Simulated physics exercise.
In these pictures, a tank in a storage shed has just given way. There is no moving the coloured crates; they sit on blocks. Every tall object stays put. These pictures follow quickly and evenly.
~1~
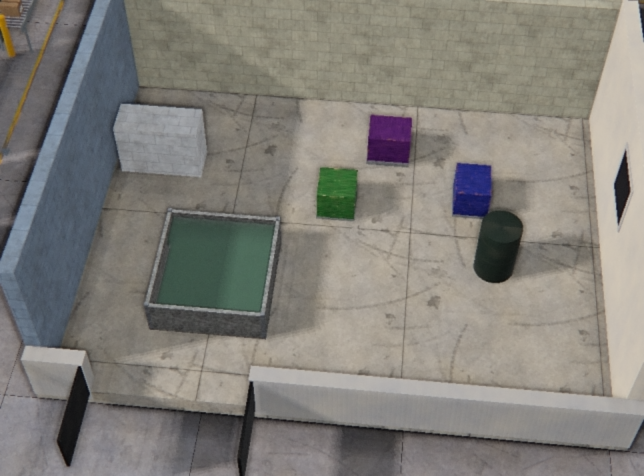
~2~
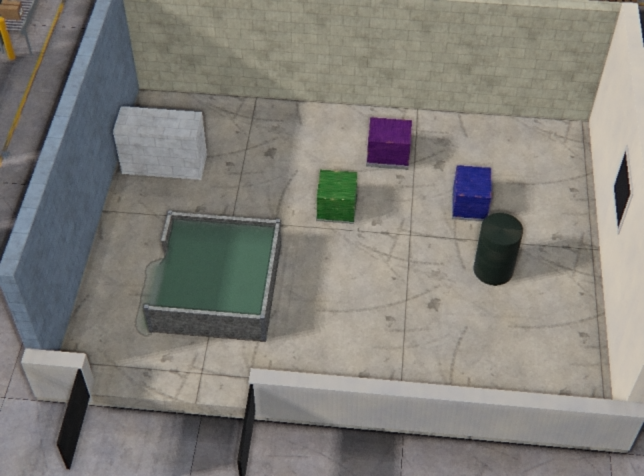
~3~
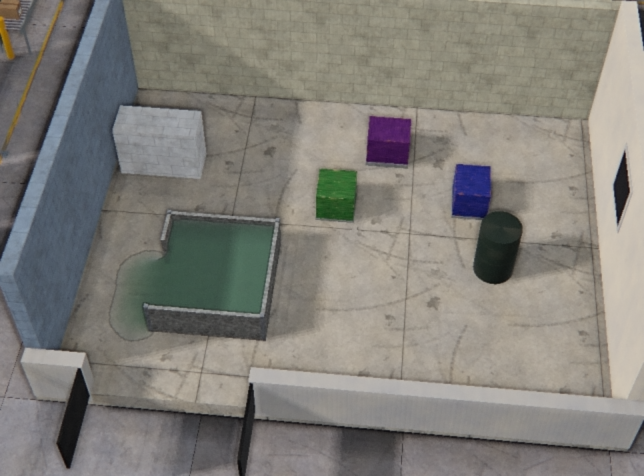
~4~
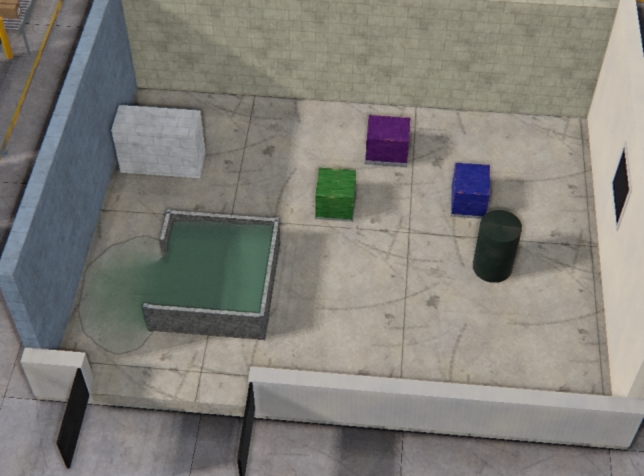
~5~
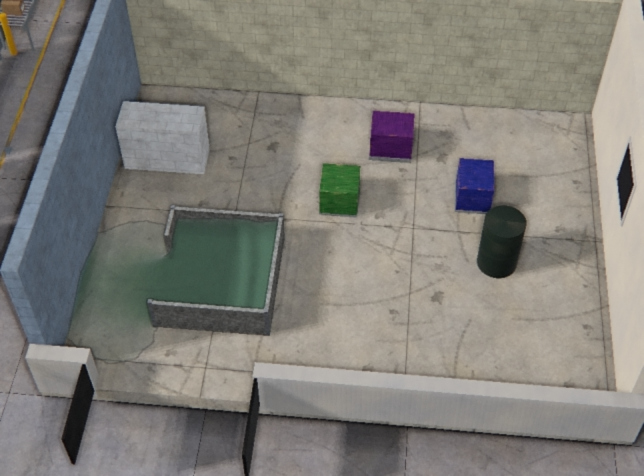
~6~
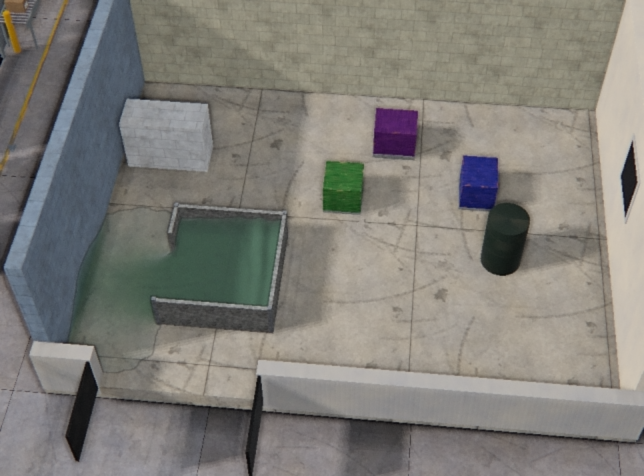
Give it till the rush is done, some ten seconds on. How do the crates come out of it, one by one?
At the end, purple crate: Spared; blue crate: Spared; green crate: Reached.
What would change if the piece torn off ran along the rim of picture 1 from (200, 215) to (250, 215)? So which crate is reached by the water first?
My pick is the one in green.
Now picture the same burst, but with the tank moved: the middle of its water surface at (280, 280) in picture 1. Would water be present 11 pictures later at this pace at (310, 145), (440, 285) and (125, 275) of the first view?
As listed: No water, not flooded, under water.
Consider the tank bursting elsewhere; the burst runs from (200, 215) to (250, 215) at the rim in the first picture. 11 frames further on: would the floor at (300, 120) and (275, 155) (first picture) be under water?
Going point by point, the first is waterlogged and the second is waterlogged.
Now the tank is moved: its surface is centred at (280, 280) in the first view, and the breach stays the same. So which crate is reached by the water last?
The crate marked blue comes last.
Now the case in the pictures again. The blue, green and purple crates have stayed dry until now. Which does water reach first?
That one is the green crate.
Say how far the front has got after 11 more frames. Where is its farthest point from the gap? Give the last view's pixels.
Close to (142, 94), I think.
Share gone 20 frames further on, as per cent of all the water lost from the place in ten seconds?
My estimate is roughly 30 percent.
A moment on, water covers 10 % of the floor; the purple crate not reached, the blue crate not reached, the green crate not reached.
Next, water covers 15 % of the floor; the purple crate not reached, the blue crate not reached, the green crate not reached.
Then, water covers 30 % of the floor; the purple crate not reached, the blue crate not reached, the green crate water round its plinth.
Later, water covers 55 % of the floor; the purple crate water round its plinth, the blue crate water round its plinth, the green crate water round its plinth.
In the end, water covers 75 % of the floor; the purple crate stayed above the water, the blue crate stayed above the water, the green crate was topped.
